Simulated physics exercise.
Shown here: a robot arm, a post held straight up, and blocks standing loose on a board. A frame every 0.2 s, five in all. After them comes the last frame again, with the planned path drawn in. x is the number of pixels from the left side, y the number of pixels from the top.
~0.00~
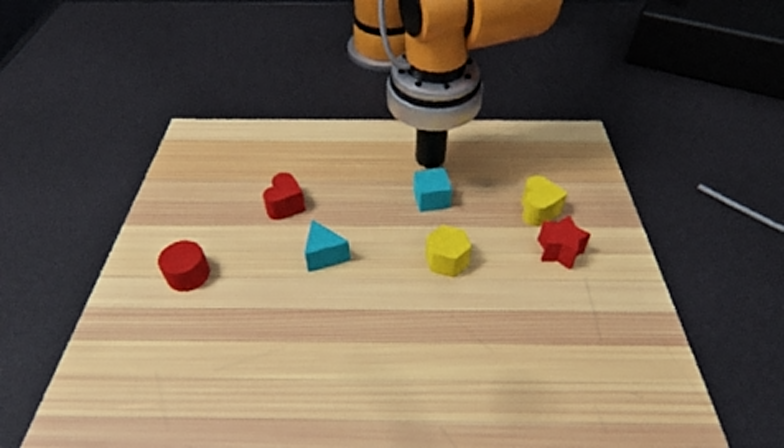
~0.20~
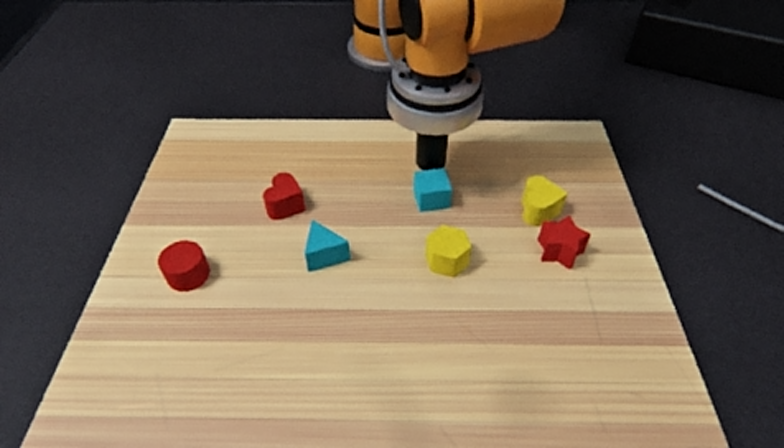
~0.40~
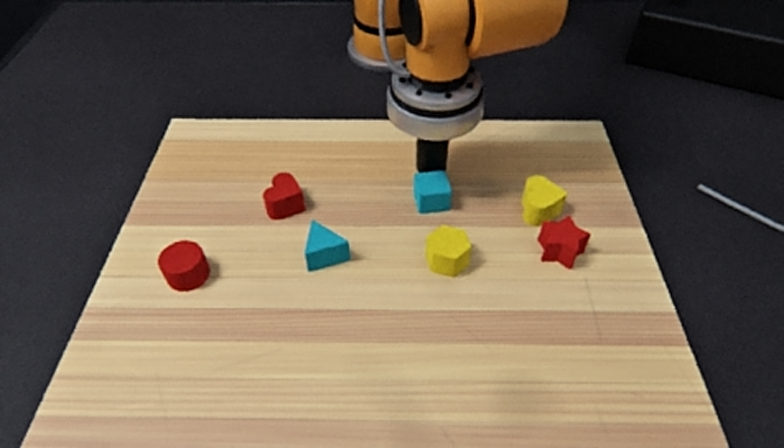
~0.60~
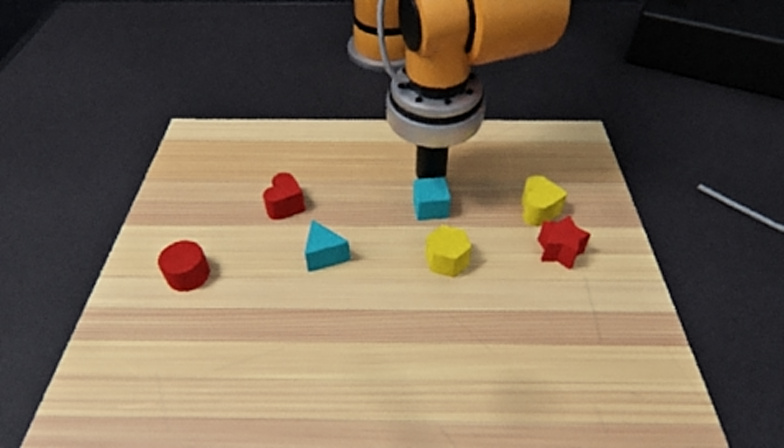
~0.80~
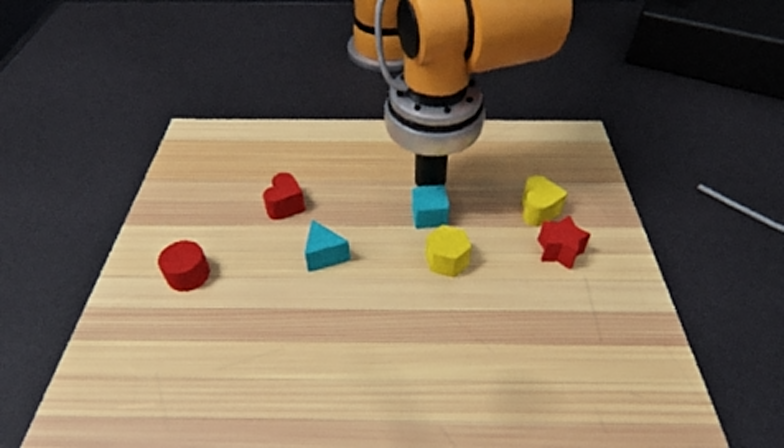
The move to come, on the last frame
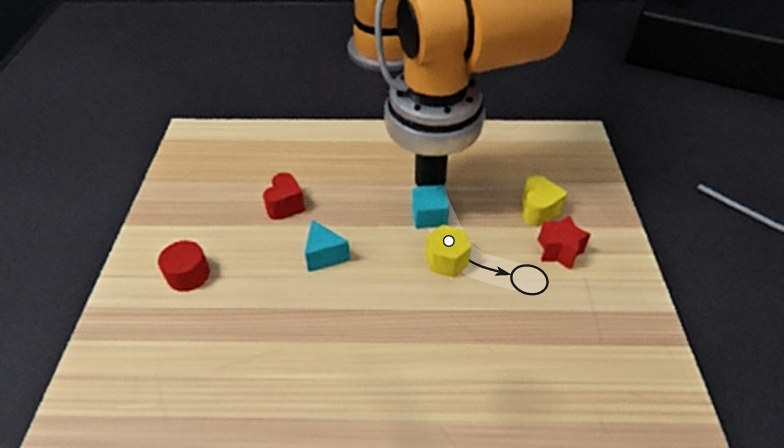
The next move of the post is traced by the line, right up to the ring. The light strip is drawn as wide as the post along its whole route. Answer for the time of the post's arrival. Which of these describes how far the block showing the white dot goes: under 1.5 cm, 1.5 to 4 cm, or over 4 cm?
Displaced 1.5 to 4 cm.
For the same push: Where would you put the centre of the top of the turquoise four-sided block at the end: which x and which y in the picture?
It is going to be at (423, 238).
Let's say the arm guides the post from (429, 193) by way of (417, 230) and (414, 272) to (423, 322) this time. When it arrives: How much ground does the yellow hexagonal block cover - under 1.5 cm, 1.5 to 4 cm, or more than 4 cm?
It will fall in the top band, over 4 cm.
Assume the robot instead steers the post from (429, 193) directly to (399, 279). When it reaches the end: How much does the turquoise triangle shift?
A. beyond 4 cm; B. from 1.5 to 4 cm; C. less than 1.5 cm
It's C.
The line goes from (429, 193) over (445, 229) and (475, 263) to (529, 280); the dot is on the yellow hexagonal block.
The first path, step by step. One third of the way, post at (447, 218); turquoise four-sided block at (429, 232), turned 55° clockwise; yellow hexagonal block at (448, 260), turned 50° anticlockwise.
Two thirds of the way, post at (477, 253); turquoise four-sided block at (423, 238), turned 65° clockwise; yellow hexagonal block at (450, 266), turned 40° anticlockwise.
At the end, post at (532, 269); turquoise four-sided block at (423, 238), turned 65° clockwise; yellow hexagonal block at (450, 266), turned 40° anticlockwise; red star block unmoved.
